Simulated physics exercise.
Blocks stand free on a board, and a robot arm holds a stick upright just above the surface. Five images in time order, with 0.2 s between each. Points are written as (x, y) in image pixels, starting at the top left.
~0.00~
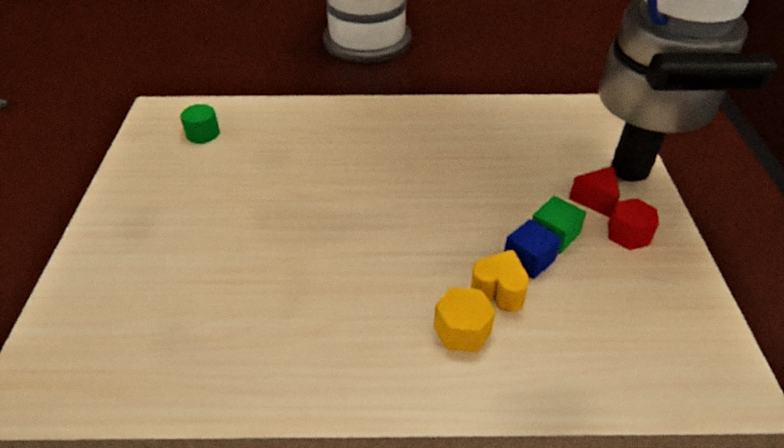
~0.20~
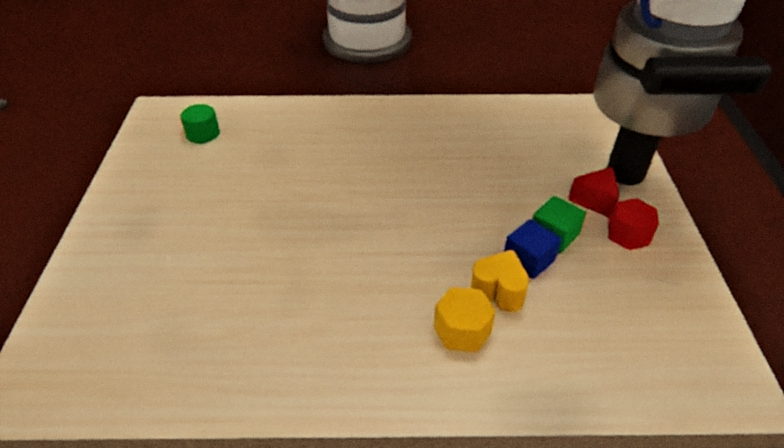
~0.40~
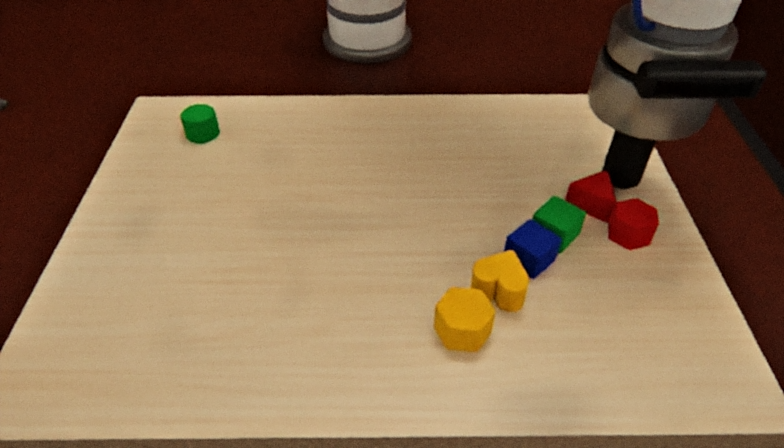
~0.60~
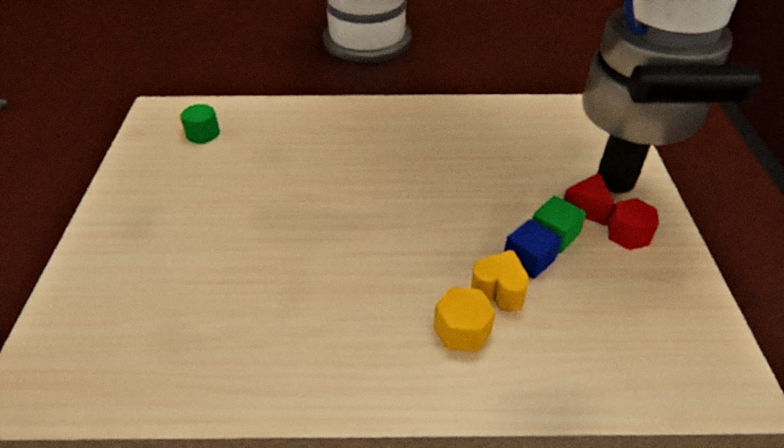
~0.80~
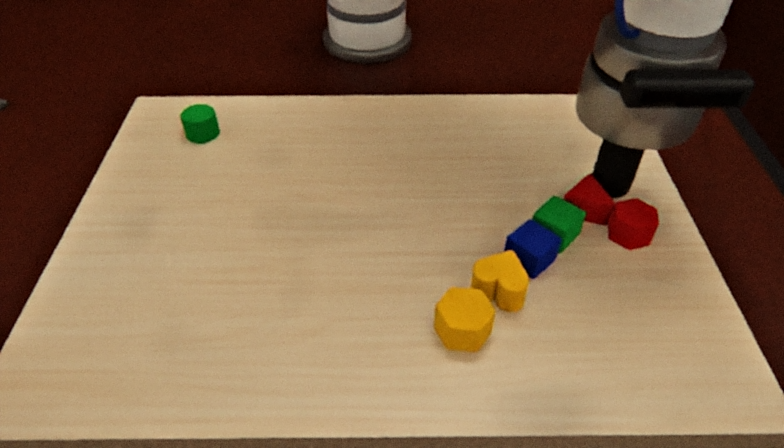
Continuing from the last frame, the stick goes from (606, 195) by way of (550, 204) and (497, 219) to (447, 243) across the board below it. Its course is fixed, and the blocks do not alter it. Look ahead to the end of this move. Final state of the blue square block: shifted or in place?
The blue square block will be pushed away from where it stands.
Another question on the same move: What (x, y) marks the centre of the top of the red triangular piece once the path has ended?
Pixel (563, 207).
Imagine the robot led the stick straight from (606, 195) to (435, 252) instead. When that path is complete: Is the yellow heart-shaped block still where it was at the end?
No.
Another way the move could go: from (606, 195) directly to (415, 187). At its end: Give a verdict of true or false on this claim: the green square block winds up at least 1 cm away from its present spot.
That is true.
What follows on the original path. One third of the way, stick at (553, 194); yellow heart-shaped block at (498, 274), turned 15° anticlockwise; blue square block at (522, 248); green square block at (551, 231); red triangular piece at (562, 206), turned 80° anticlockwise.
Two thirds of the way, stick at (498, 210); yellow heart-shaped block at (497, 275), turned 15° anticlockwise; blue square block at (521, 249); green square block at (551, 232), turned 15° clockwise; red triangular piece at (563, 207), turned 95° anticlockwise.
At the end, stick at (448, 233); yellow heart-shaped block at (497, 275), turned 15° anticlockwise; blue square block at (521, 249); green square block at (551, 232), turned 15° clockwise; red triangular piece at (563, 207), turned 95° anticlockwise; red hexagonal block in place.
